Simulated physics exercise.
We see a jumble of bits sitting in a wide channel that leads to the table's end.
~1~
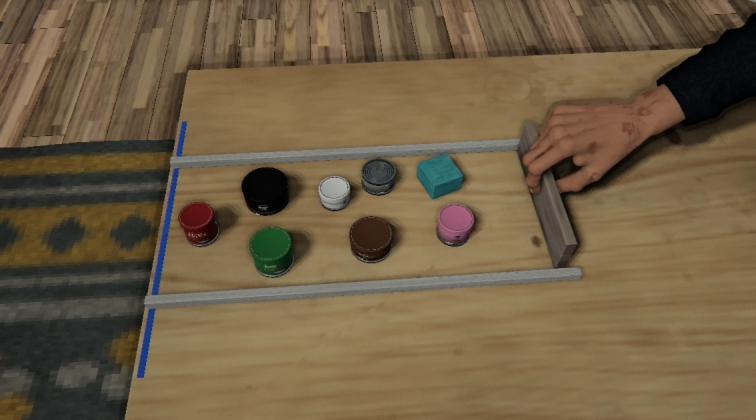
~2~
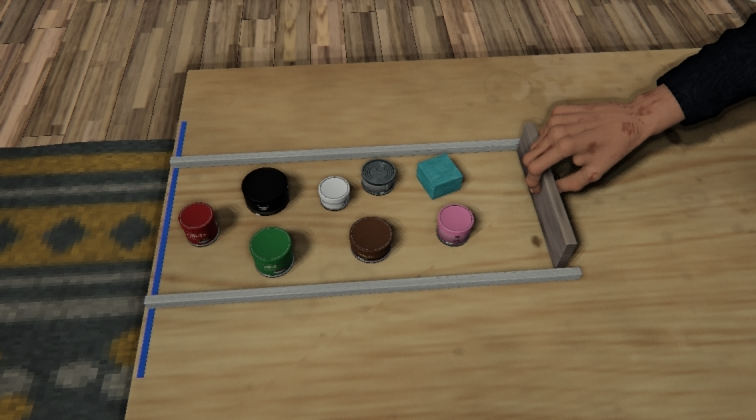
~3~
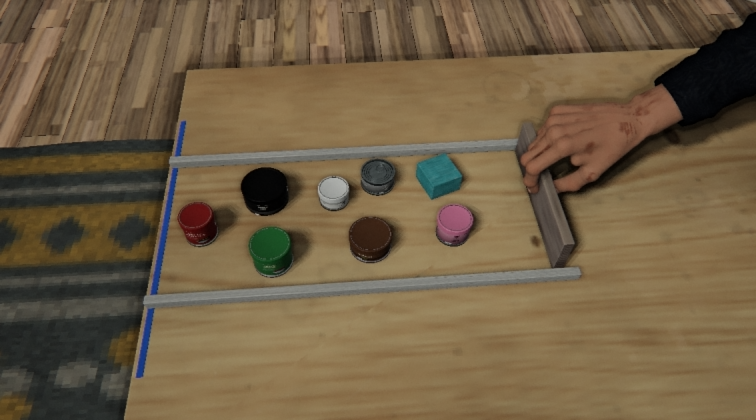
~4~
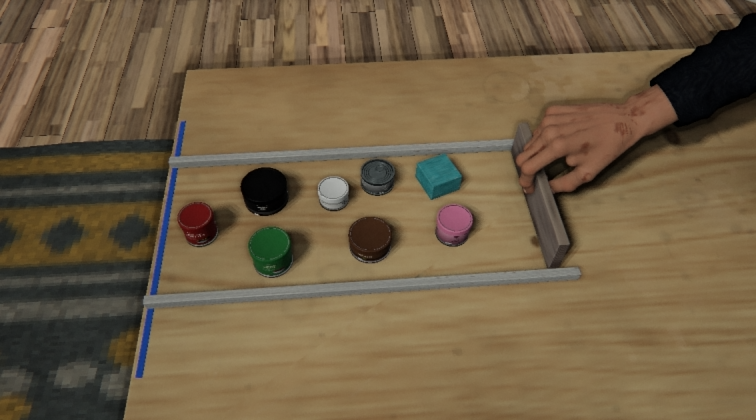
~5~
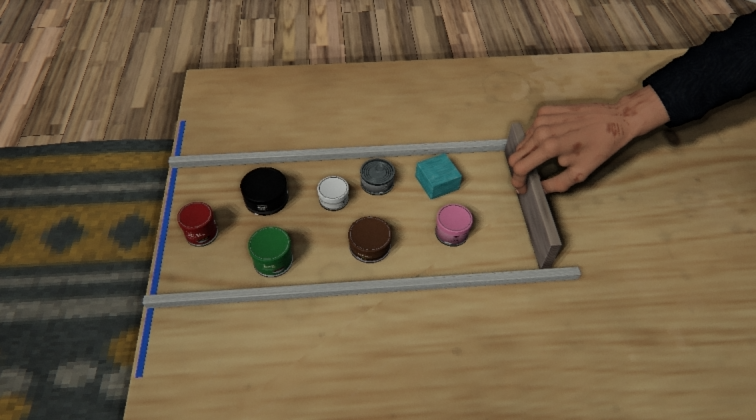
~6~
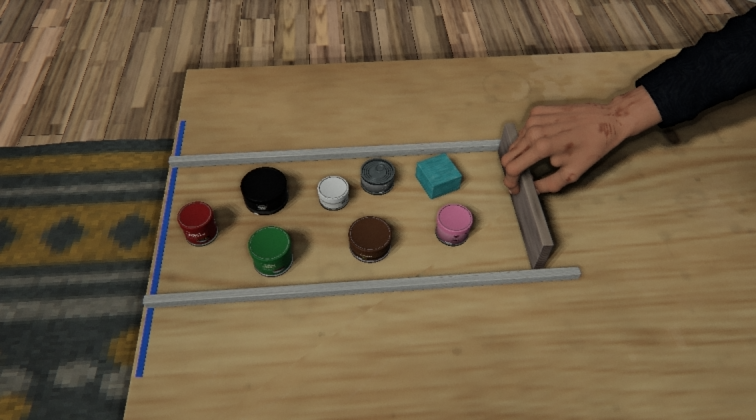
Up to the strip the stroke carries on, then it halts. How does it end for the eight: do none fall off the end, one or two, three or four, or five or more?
Those that leave the table: Five at the least.
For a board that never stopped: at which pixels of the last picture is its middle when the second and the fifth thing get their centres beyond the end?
Earlier crossing: About (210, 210); later crossing: About (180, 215).
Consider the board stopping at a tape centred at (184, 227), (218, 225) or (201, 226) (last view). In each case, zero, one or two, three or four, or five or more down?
In order of the three spots, it's 3 or 4, then one to two, then 3 or 4.
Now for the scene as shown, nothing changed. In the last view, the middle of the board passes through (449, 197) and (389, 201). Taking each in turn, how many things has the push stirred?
So far 2, and 5 at the second.
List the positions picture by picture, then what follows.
The first frame shows red pot (200, 225); black tub (266, 192); green pot (272, 252); board (544, 193); tape (166, 229).
The second frame shows black tub (266, 192); grey tin (378, 177).
The third frame shows green pot (272, 252); pink pot (454, 225).
The fourth frame shows red pot (198, 225); board (537, 193).
The fifth frame shows black tub (265, 191); white tin (334, 194).
The sixth frame shows red pot (198, 224); black tub (265, 191); green pot (271, 252); board (523, 193); tape (165, 228).
Early on, none off yet; red pot at rest near (198, 224); black tub at rest near (265, 191); green pot at rest near (271, 252).
A while later, none off yet; red pot travelled a little near (187, 232); black tub travelled about its own width near (204, 202); green pot travelled well along near (202, 270).
Finally, the number that fall off is five or more; lost, pink pot, turquoise block, grey tin, brown pot, white tin, green pot, black tub and red pot.
